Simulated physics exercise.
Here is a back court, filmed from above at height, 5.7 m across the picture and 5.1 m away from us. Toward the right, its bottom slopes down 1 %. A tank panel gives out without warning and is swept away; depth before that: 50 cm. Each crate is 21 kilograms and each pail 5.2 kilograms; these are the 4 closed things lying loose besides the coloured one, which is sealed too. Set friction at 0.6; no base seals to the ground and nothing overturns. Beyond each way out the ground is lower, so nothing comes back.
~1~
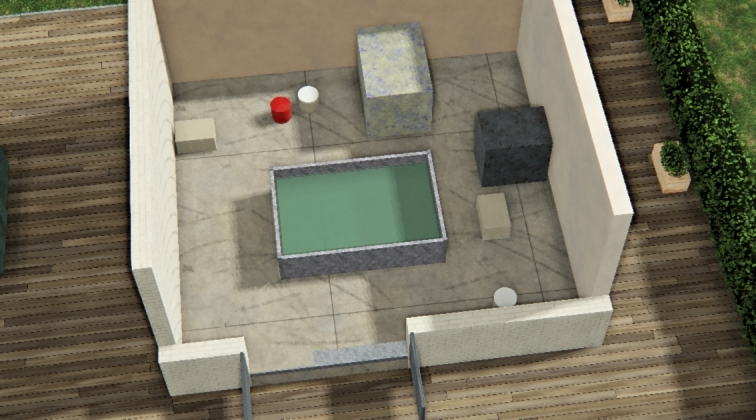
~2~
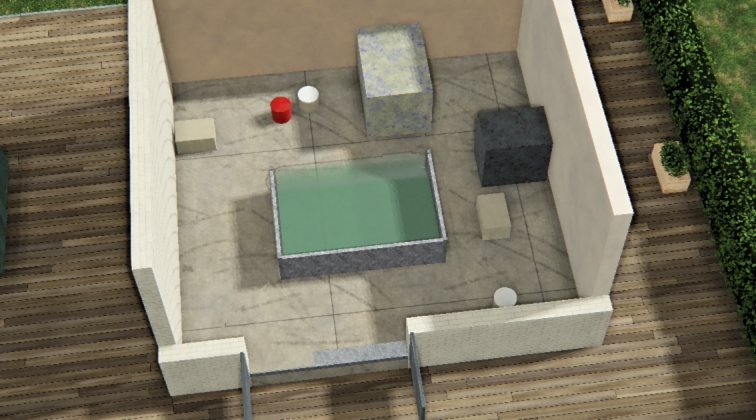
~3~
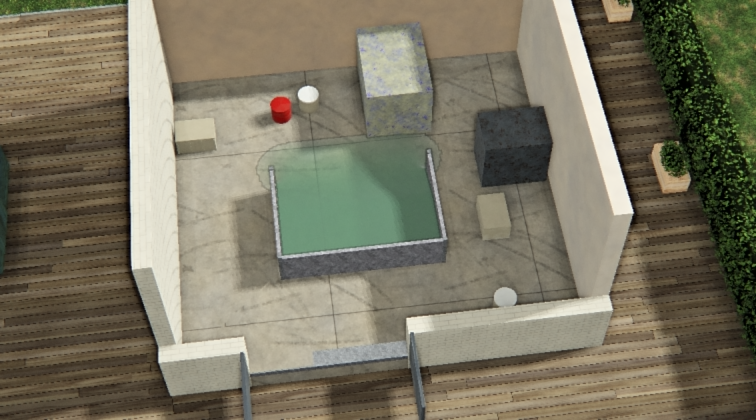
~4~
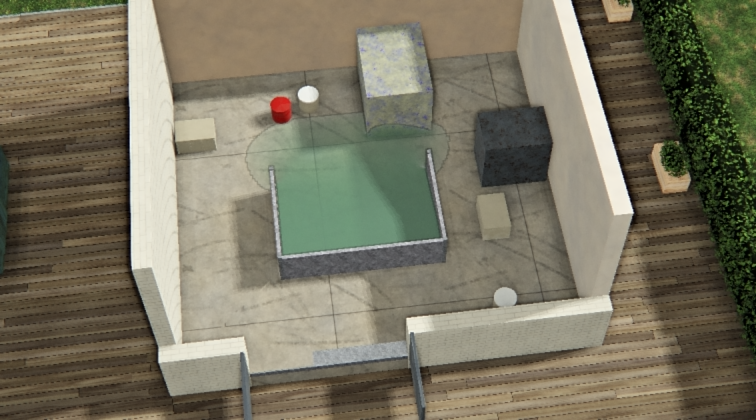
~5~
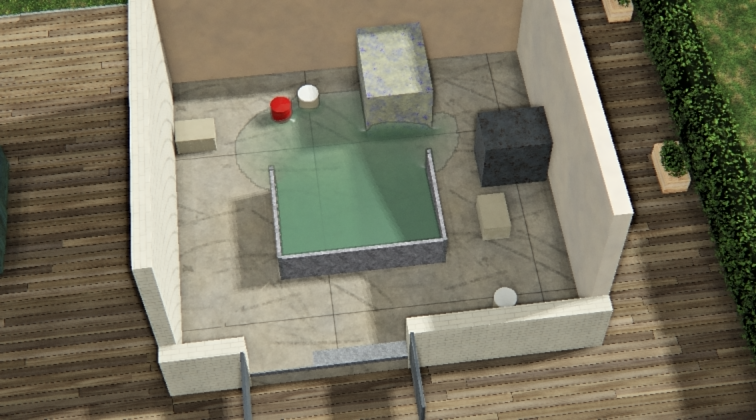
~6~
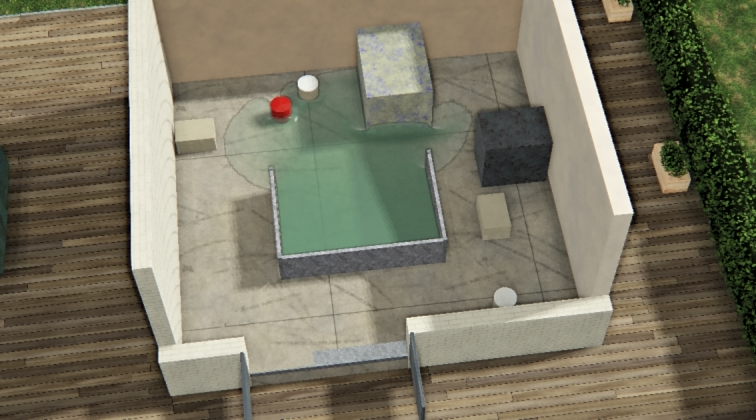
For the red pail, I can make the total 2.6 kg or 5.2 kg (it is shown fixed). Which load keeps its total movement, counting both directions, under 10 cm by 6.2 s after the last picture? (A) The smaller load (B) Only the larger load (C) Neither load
Answer: C.
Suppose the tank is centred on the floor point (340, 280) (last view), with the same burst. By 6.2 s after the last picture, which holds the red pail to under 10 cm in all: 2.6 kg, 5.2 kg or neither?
Then, in short, nothing offered works.
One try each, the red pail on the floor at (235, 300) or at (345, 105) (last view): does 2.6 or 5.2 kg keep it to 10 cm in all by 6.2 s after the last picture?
In turn: Both fail; both fail.
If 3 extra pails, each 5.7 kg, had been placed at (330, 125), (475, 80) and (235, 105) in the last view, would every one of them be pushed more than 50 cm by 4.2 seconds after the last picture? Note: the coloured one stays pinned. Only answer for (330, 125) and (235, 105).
In turn: More, over.
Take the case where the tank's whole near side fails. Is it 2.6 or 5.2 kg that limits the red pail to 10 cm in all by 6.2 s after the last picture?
Result: Lighter option succeeds.
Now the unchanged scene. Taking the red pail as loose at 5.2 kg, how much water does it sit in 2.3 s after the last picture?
About 12 cm.
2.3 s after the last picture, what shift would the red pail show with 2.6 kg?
150 cm.
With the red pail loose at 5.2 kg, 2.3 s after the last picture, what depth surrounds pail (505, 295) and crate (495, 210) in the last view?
Close to 0 and 2 centimetres.
Then, 0.6 s after the last picture the red pail would be 83 cm from its start with 2.6 kg and 81 cm from its start with 5.2 kg; 13 cm of water round it then.
Then, 2.3 s after the last picture the red pail would be 170 cm from its start with 2.6 kg and 169 cm from its start with 5.2 kg; 12 cm of water round it then.
Then, 4.2 s after the last picture the red pail would be 413 cm from its start with 2.6 kg and 394 cm from its start with 5.2 kg; 7 cm of water round it then.
Then, 6.2 s after the last picture the red pail would be gone out with 2.6 kg and 435 cm from its start with 5.2 kg; 4 cm of water round it then.
